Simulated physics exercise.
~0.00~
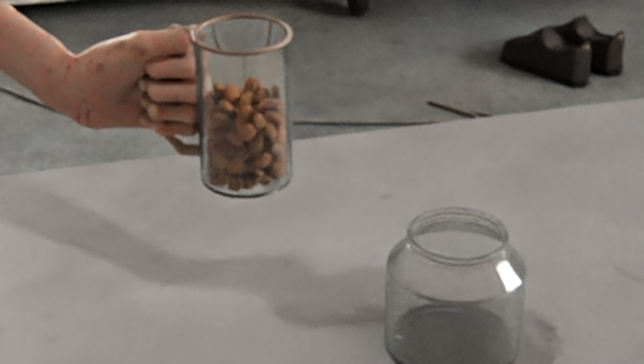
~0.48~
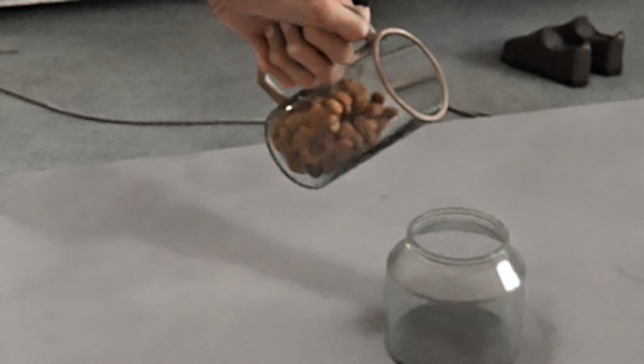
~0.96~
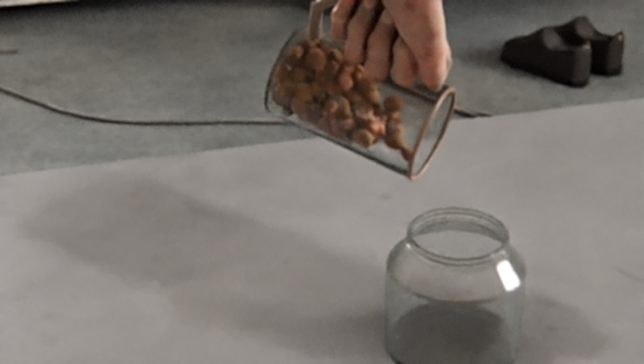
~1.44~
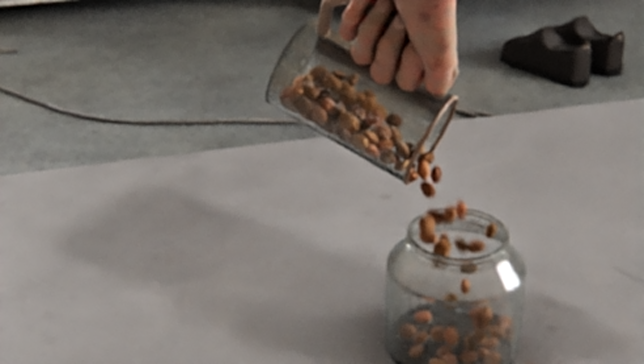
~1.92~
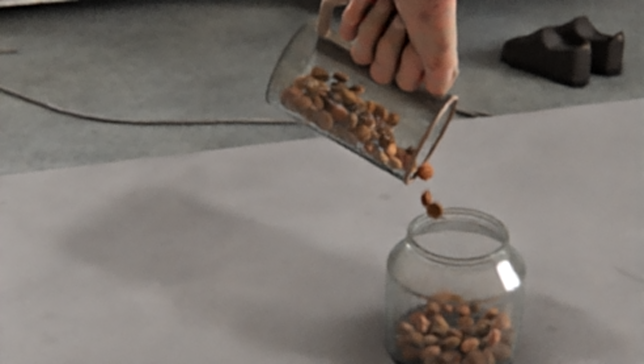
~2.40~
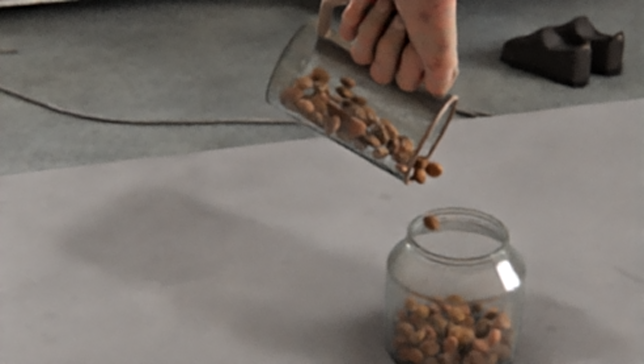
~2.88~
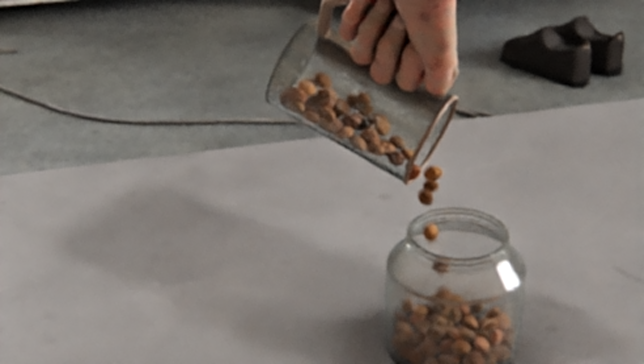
A pale grey tabletop stands on a grey floor, seen from slightly above by a still camera, with a dark cable and dark shoe-like objects behind it. A hand at the upper left holds a clear glass mug of brown kibble upright, while an open, empty glass jar stands at the lower right. The hand carries the mug rightward and tips it over until its rim points down toward the jar. Kibble spills from the rim and drops into the jar, quickly at first, then in a thin trickle. At the end, the jar holds a heap, some kibble remains in the tilted mug, and a few pieces are still falling.
